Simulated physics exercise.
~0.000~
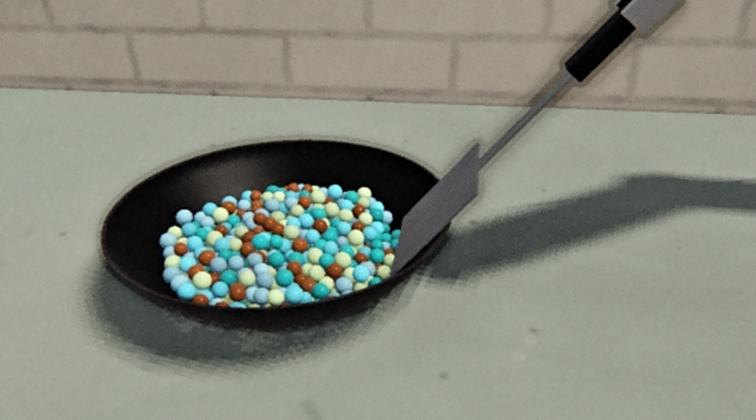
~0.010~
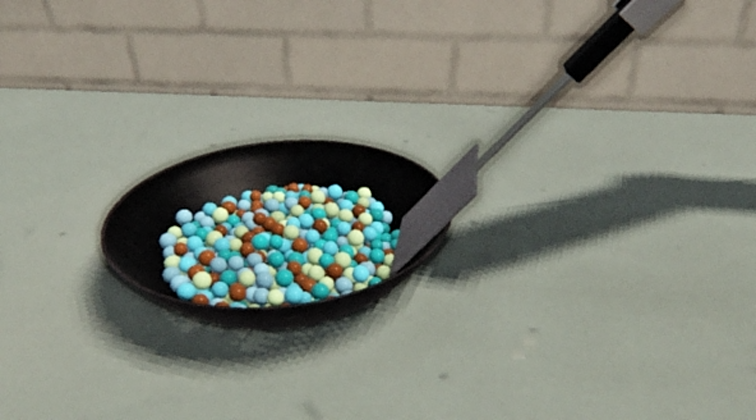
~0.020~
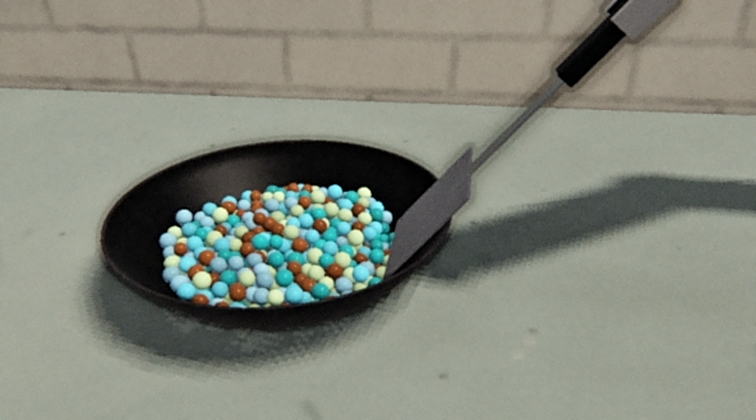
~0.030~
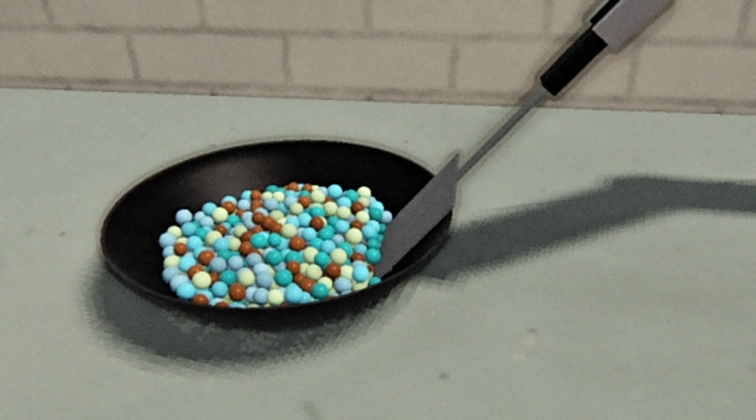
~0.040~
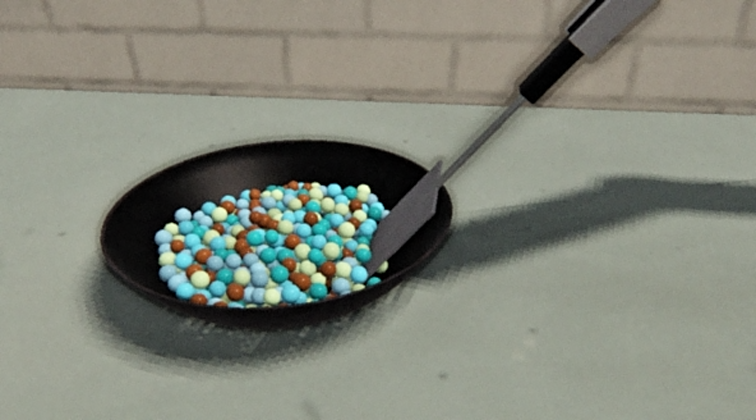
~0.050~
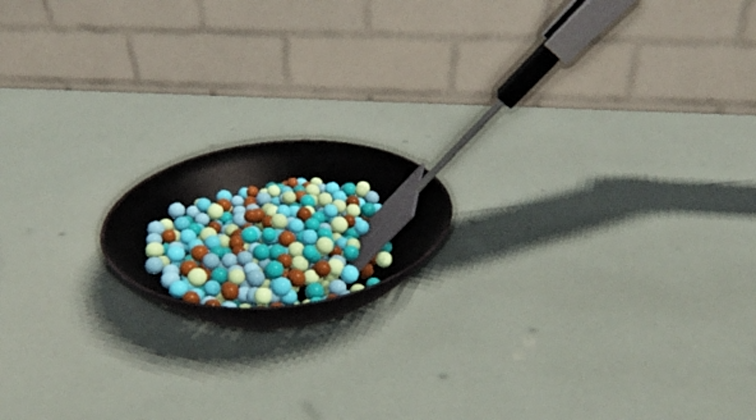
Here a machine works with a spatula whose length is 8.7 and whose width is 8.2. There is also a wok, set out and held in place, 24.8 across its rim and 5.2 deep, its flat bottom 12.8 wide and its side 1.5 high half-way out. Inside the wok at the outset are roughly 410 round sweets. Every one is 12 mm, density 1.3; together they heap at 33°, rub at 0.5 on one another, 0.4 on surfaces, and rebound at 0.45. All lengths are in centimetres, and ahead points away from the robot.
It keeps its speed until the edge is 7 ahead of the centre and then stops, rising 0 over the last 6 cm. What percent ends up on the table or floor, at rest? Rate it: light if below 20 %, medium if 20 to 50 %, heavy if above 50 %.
Rating: Medium.
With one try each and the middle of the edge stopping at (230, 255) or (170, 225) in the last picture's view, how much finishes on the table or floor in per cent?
The two tries give near 10 and near 55 in a hundred.
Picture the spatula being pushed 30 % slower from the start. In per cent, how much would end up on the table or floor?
20 %.
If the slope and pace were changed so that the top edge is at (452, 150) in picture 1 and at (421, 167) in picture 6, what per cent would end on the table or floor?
It works out to about 15 %, more or less.
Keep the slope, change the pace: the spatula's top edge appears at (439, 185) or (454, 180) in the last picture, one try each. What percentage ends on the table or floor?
About 15 and 5 percent.
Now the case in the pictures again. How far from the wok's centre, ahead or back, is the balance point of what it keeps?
Some 4.5 cm ahead of the centre.
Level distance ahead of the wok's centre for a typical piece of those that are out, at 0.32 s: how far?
Some 16 centimetres ahead.
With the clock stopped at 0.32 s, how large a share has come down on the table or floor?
20 %.
After 0.08 s, sloping 51°, highest piece 7 above the table; 406 in the wok.
After 0.10 s, sloping 51°, highest piece 9 above the table; 403 in the wok, 3 on the blade or in flight.
After 0.32 s, sloping 51°, highest piece 7 above the table; 290 in the wok, 75 on the table or floor, 41 on the blade or in flight.
After 1.37 s, sloping 51°, highest piece 6 above the table; 290 in the wok, 116 on the table or floor.
At rest, 290 in the wok, 116 on the table or floor. That is 29 % on the table or floor.
